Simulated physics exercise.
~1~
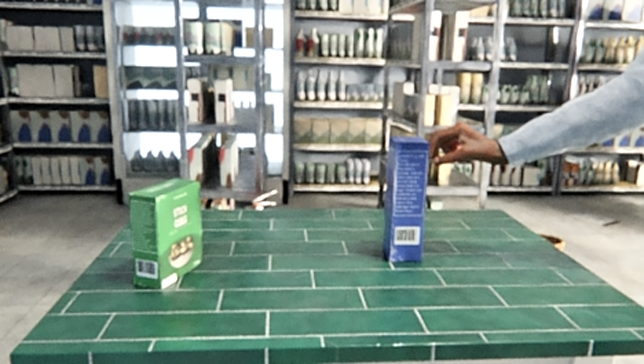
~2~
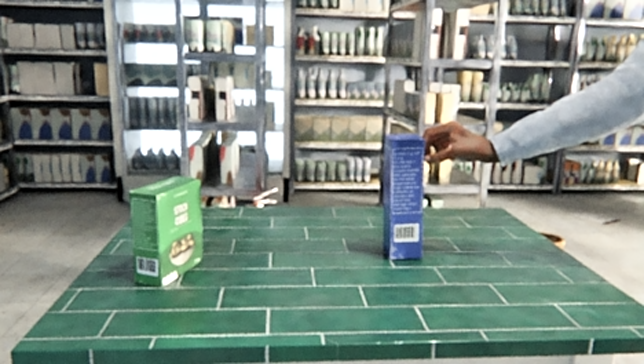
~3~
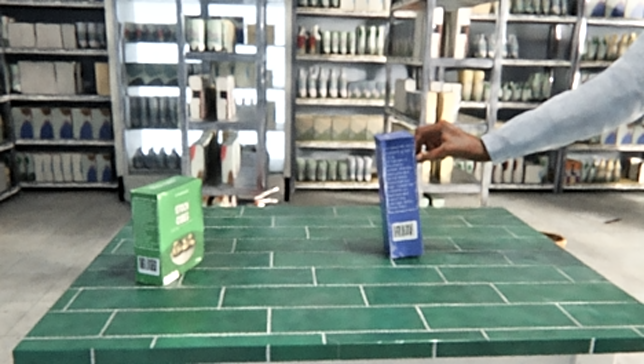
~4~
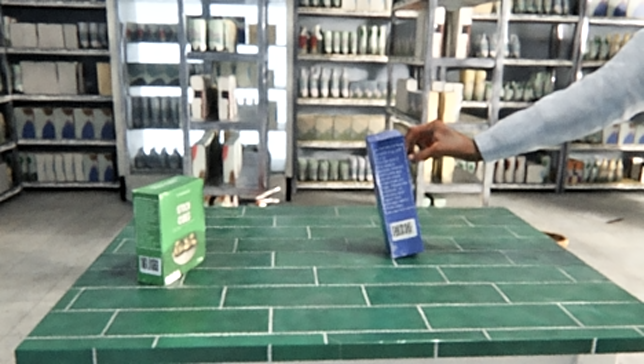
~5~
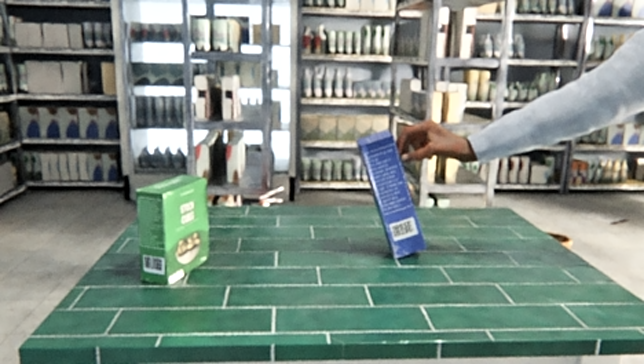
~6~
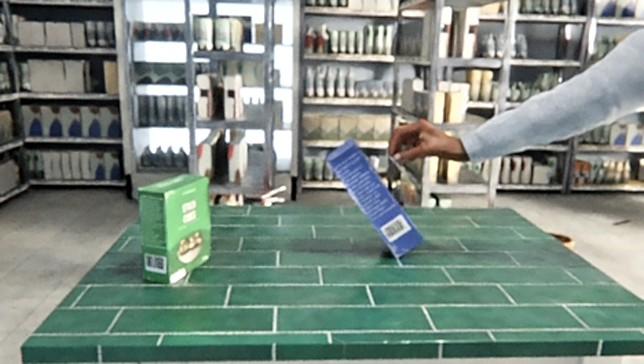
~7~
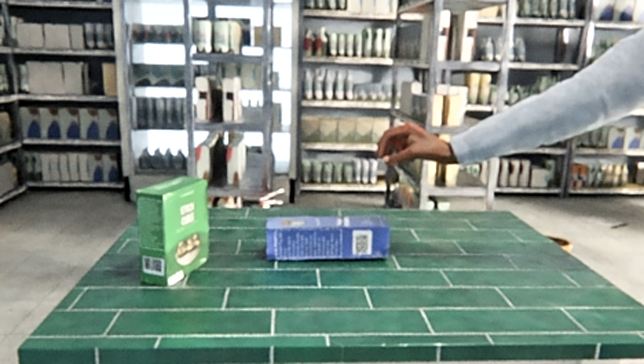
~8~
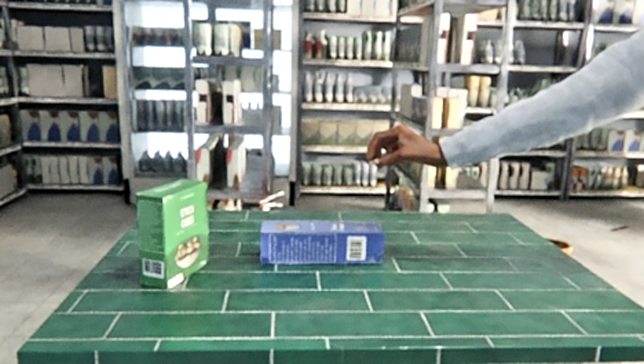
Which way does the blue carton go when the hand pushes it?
The blue carton goes to the left, leaning that way before it falls onto its side.
